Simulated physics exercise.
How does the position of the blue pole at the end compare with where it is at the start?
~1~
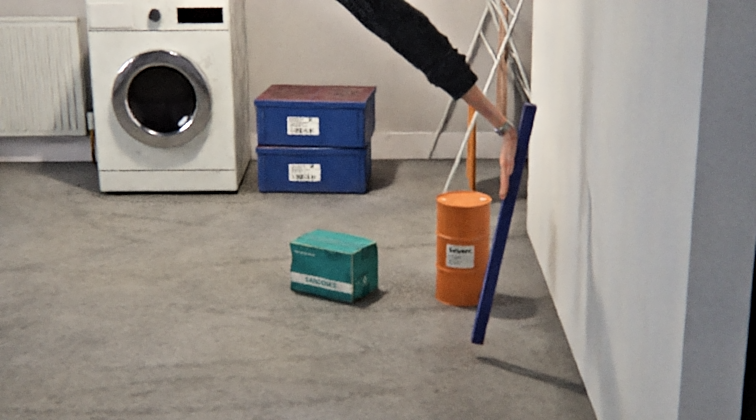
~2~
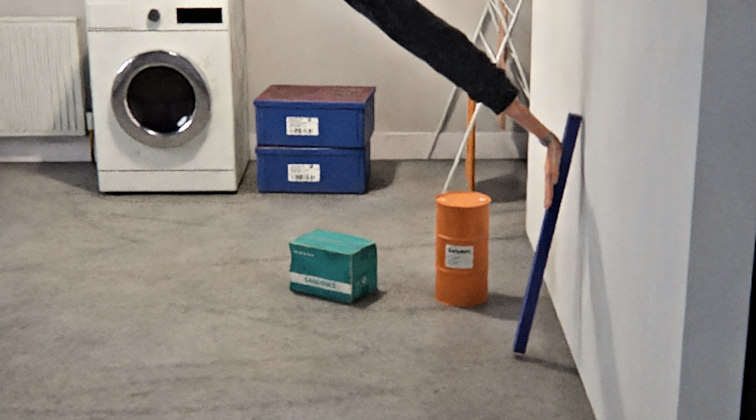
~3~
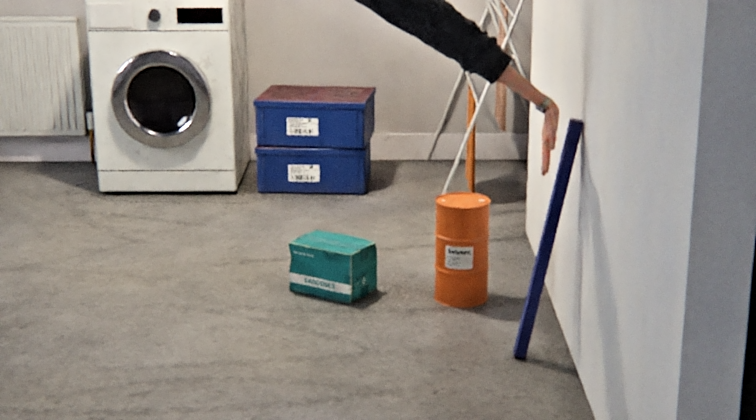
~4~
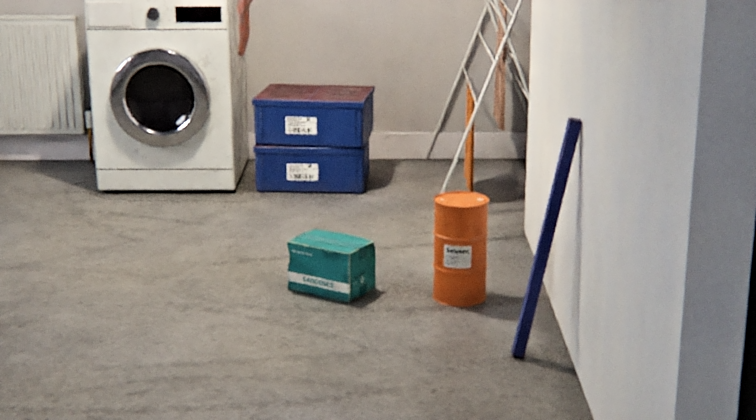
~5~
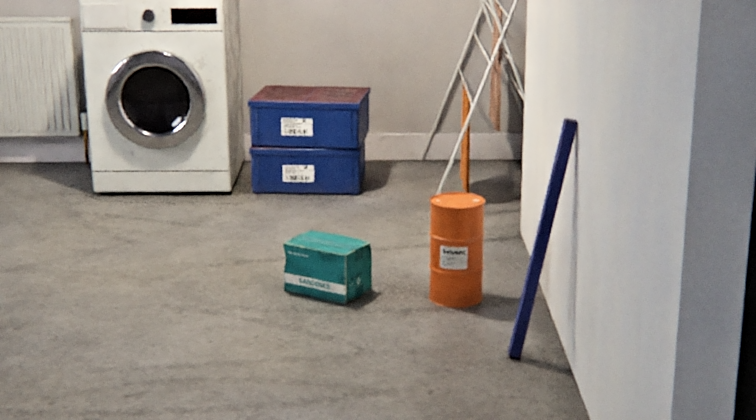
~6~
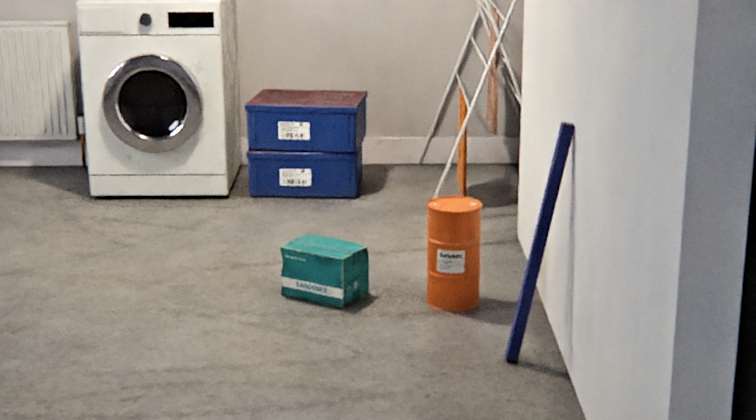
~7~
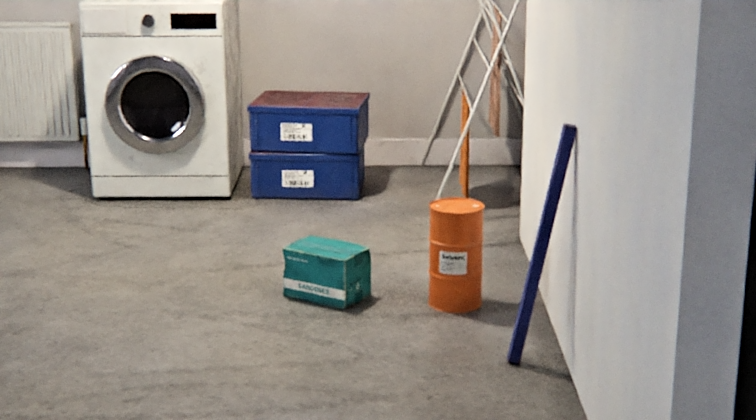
At the start the blue pole is held close beside the orange canister, and by the end it stands farther to the right, leaning against the pale wall on its own.
We see a hand move a long blue pole to the right and lean it against a pale wall, near an orange canister and a turquoise box. The hand lets go and withdraws, and the pole stays leaning there, with the canister and box still in place.
